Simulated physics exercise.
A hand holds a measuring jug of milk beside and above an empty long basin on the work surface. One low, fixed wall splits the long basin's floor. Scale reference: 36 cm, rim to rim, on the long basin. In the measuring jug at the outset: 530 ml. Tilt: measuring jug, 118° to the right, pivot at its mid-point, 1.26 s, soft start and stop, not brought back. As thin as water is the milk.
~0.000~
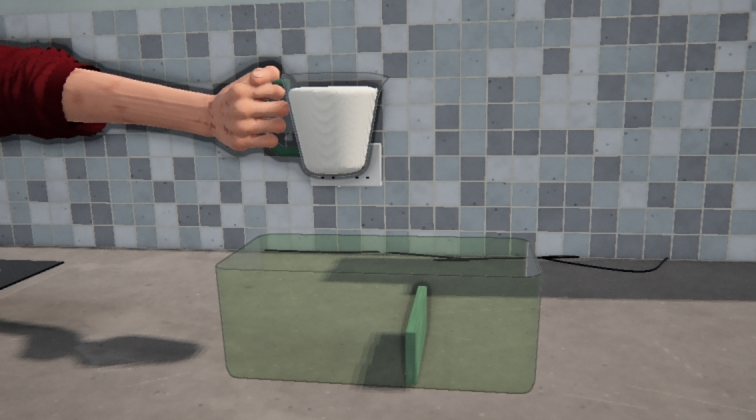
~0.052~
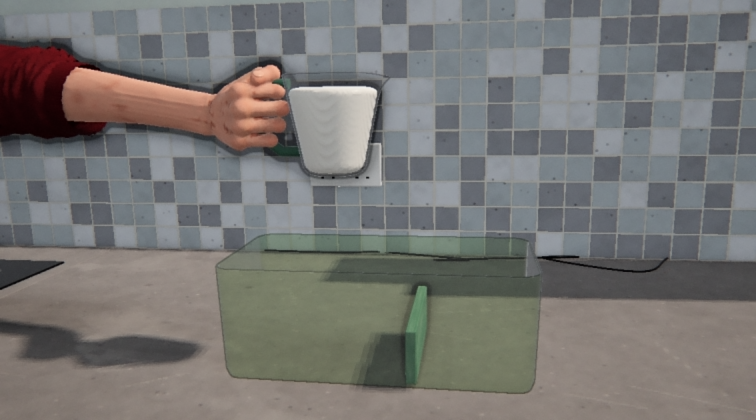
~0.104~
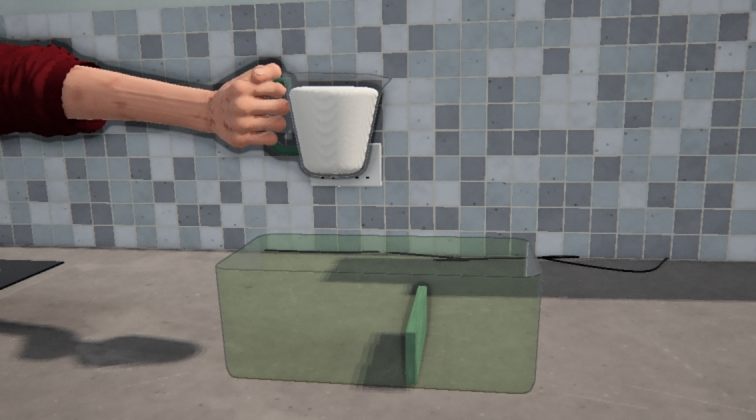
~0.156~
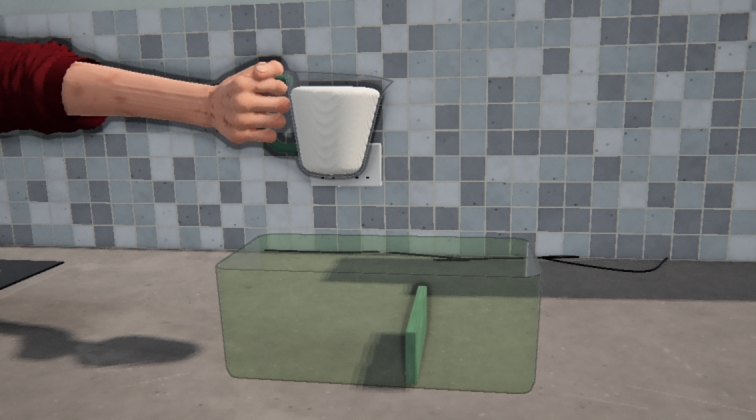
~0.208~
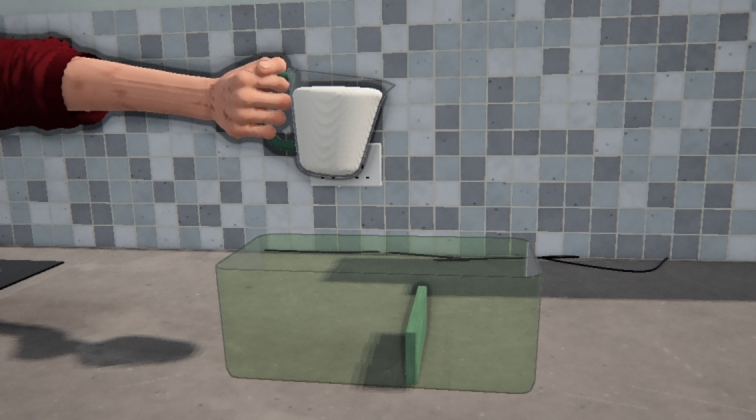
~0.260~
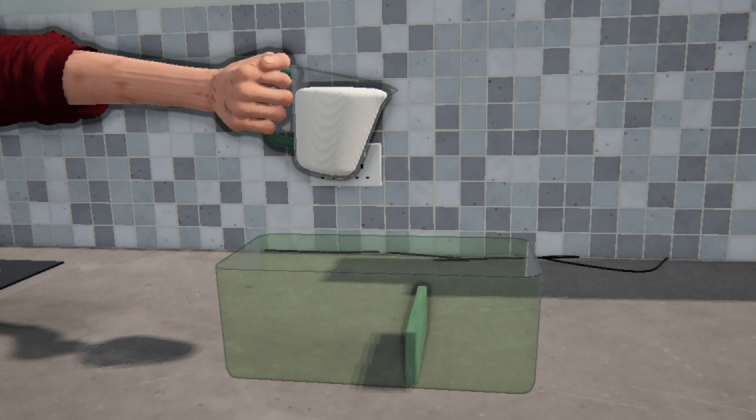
A hand held a measuring jug of milk above a long, clear green basin with a low divider inside, keeping still at first, then slowly tilted the jug slightly to the right.
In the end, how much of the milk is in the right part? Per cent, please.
Roughly 88 percent is in the right part.
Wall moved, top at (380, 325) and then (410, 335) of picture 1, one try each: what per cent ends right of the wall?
90 then 85 %.
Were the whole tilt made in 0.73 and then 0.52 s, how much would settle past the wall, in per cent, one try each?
Try 1: 80 %; try 2: 65 %.
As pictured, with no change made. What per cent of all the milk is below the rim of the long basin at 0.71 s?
Some 12 per cent.
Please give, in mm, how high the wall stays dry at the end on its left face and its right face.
Roughly 60 mm on the left side and roughly 38 mm on the right.
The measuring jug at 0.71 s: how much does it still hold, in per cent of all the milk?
I'd put it near 66 percent.
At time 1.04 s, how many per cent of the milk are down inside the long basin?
Around 80 in a hundred.
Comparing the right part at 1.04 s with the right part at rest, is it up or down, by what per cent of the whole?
Result: An increase, close to 10.
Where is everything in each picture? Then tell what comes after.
Tilt 0°; pouring edge (390, 75); surface from (292, 91) to (378, 89); the long basin's rim runs from (239, 251) to (535, 258); the wall's top is at (417, 308), in the first frame.
Tilt 0°; pouring edge (391, 76); surface from (292, 91) to (378, 89), in the second frame.
Tilt 2°; pouring edge (392, 77); surface from (293, 90) to (379, 90), in the third frame.
Tilt 4°; pouring edge (394, 80); surface from (295, 90) to (381, 91), in the fourth frame.
Tilt 8°; pouring edge (396, 84); surface from (296, 91) to (384, 91), in the fifth frame.
Tilt 12°; pouring edge (399, 88); surface from (299, 91) to (388, 92), in the sixth frame.
By 0.71 s the tilt is 71° and 66 per cent is still to pour, 0 is left of the wall and 11 right of it.
By 1.04 s the tilt is 109° and 7 per cent is still to pour, 2 is left of the wall and 78 right of it.
By 1.38 s the tilt is 118° and 0 per cent is still to pour, 10 is left of the wall and 88 right of it.
By 1.76 s the tilt is 118° and 0 per cent is still to pour, 10 is left of the wall and 88 right of it.
At rest 10 per cent lies left of the wall, 88 right of it and 2 outside.
